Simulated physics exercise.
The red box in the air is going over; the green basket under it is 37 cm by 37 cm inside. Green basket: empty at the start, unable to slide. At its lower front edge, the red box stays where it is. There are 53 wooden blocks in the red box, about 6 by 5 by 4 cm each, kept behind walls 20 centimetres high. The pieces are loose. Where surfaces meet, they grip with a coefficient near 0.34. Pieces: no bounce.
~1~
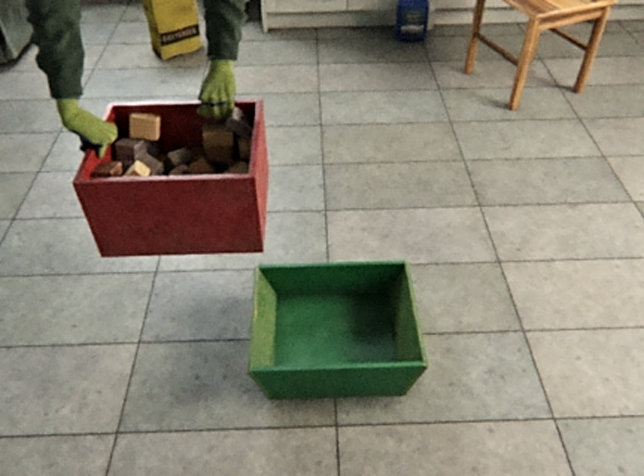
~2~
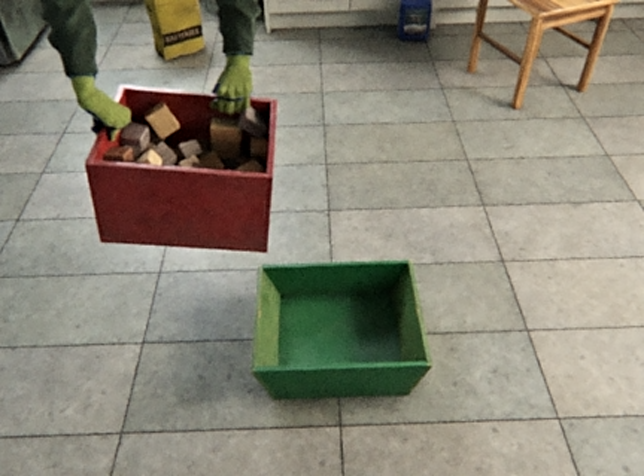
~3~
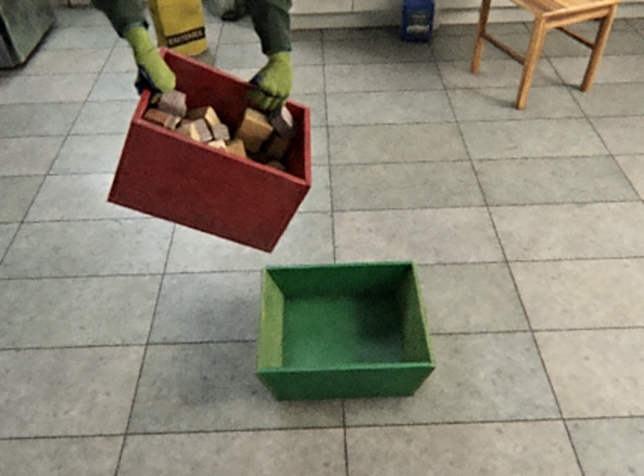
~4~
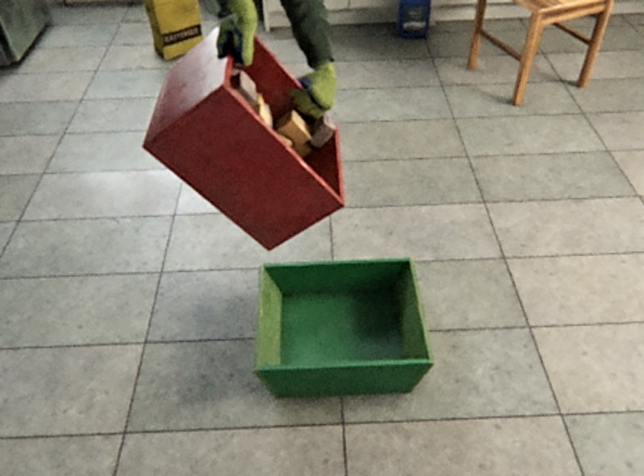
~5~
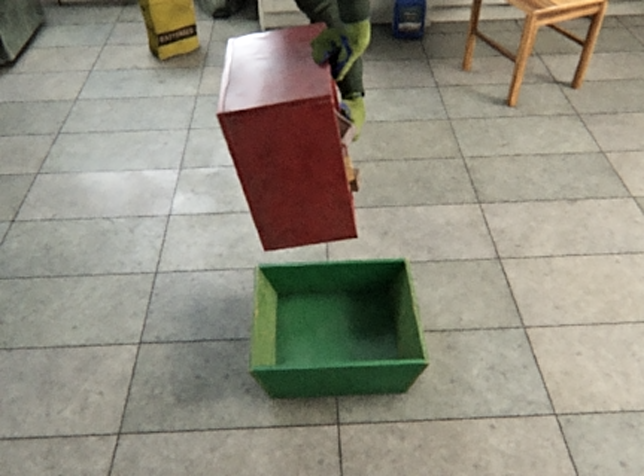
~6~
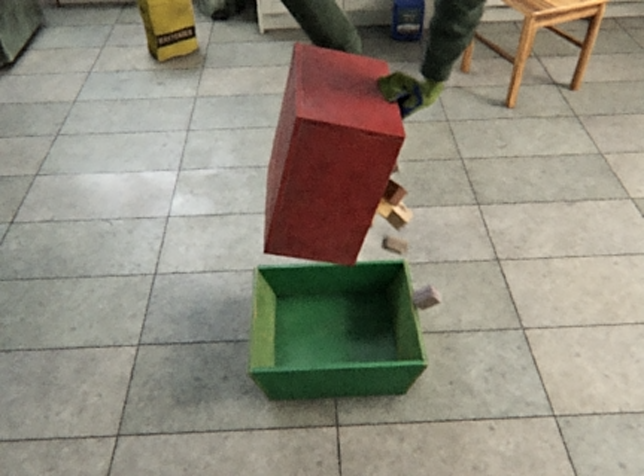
Red box of wooden blocks tilting steadily in gloved hands above an empty green box, the first blocks dropping from its right side.
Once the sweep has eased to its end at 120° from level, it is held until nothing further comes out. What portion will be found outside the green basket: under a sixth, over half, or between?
I'd say the amount sitting outside the green basket comes to between one sixth and half.
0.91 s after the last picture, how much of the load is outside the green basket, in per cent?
40 % by then.
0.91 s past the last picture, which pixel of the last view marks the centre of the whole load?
Look near pixel (393, 328).
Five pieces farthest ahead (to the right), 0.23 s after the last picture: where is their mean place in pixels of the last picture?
(447, 317).
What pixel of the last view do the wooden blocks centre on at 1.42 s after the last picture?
Centre: Approx. (393, 328).
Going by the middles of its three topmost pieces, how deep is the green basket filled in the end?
Near 14 centimetres, I'd say.
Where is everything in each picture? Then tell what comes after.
In the first picture (places track the rim corner closest to us here), red box (79, 180); green basket (251, 369); tipped 0°; all still inside.
Red box (93, 162); tipped 8°, in the second picture.
Red box (139, 121); tipped 27°, in the third picture.
Red box (228, 87); tipped 54°, in the fourth picture.
Red box (333, 98); tipped 81°, in the fifth picture.
Red box (404, 141); green basket (251, 370); tipped 105°; 7 out, the lowest block at (427, 297), in the sixth picture.
Then, 0.23 s after the last picture, tilt 117°; 37 still in the red box, 4 in the green basket, 3 outside the green basket and 9 in the air.
Then, 0.51 s after the last picture, tilt 120°; 11 still in the red box, 12 in the green basket, 12 outside the green basket and 18 in the air.
Then, 0.91 s after the last picture, tilt 120°; 31 in the green basket, 20 outside the green basket and 2 in the air.
Final count (1.42 s after the last picture), 33 in the green basket and 20 outside the green basket. Asked share, 20 of 53, 38 per cent.
